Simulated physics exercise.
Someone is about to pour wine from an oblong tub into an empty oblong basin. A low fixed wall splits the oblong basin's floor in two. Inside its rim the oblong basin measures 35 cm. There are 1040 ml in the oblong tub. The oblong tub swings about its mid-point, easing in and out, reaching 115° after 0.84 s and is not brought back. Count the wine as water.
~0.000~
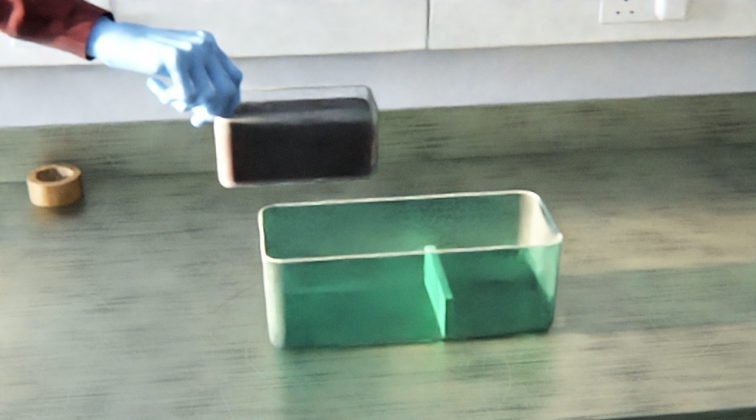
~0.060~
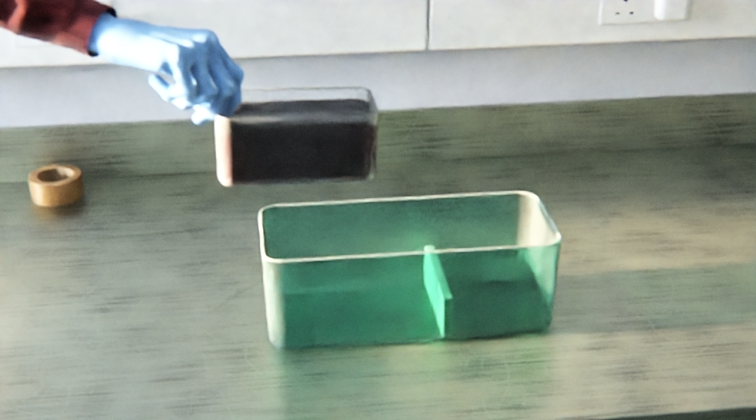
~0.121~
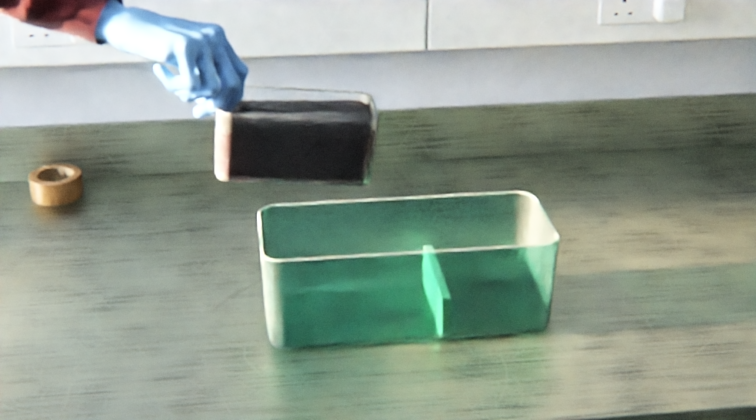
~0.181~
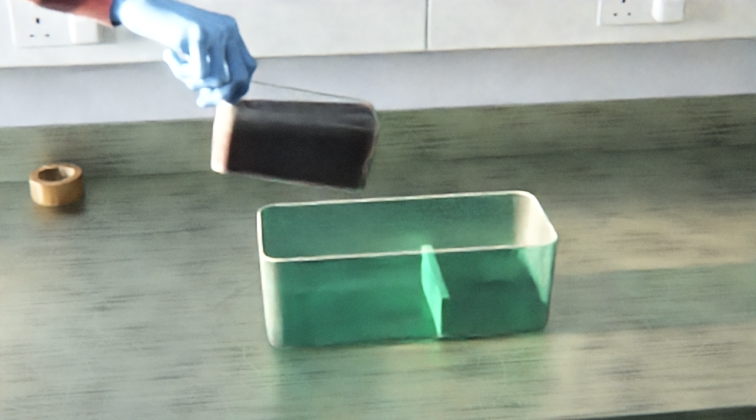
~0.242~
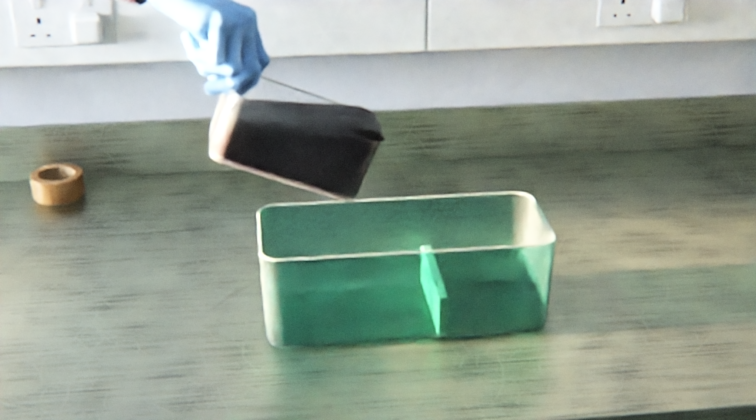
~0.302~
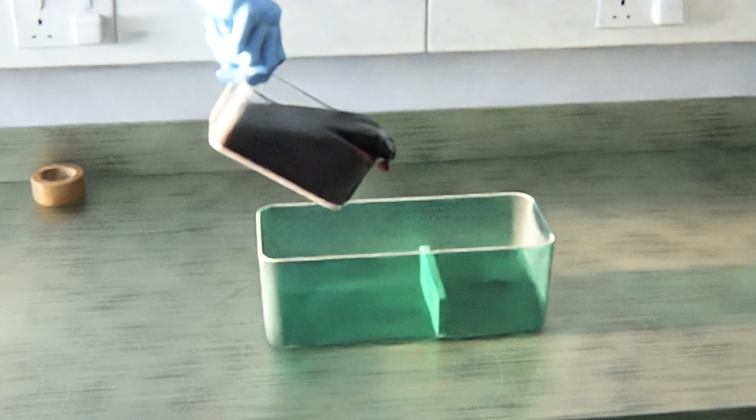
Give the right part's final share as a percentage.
About 27 per cent.
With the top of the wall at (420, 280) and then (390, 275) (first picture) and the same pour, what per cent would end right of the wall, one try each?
First 50, then 70 per cent.
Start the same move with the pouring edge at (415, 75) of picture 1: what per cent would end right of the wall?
In that case some 60 per cent.
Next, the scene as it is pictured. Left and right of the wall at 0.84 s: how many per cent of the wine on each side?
Left about 60, right about 26.
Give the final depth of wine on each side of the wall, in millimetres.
Some 24 mm on the left and 16 mm on the right.
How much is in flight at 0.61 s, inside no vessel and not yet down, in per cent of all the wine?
About 26 per cent.
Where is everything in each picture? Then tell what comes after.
In the first picture, it leans 0°; its right rim is at (373, 100); the wine meets the walls at (219, 115) and (371, 107); the oblong basin's rim runs from (262, 234) to (549, 217); the wall's top is at (439, 272).
In the second picture, it leans 1°; its right rim is at (373, 103); the wine meets the walls at (219, 114) and (371, 109).
In the third picture, it leans 6°; its right rim is at (374, 108); the wine meets the walls at (219, 113) and (371, 111).
In the fourth picture, it leans 13°; its right rim is at (375, 118); the wine meets the walls at (220, 112) and (373, 113).
In the fifth picture, it leans 22°; its right rim is at (376, 130); the wine meets the walls at (221, 113) and (375, 122); 3 per cent is over the edge.
In the sixth picture, it leans 33°; its right rim is at (374, 146); the wine meets the walls at (218, 113) and (366, 133); 9 per cent is over the edge.
Then, 0.61 s in, the tilt is 95° and 15 per cent is still to pour, 32 is left of the wall and 26 right of it.
Then, 0.84 s in, the tilt is 115° and 2 per cent is still to pour, 61 is left of the wall and 26 right of it.
Then, 1.08 s in, the tilt is 115° and 0 per cent is still to pour, 65 is left of the wall and 27 right of it.
Then, 1.34 s in, the tilt is 115° and 0 per cent is still to pour, 65 is left of the wall and 27 right of it.
Finally, 65 per cent lies left of the wall, 27 right of it and 8 outside.
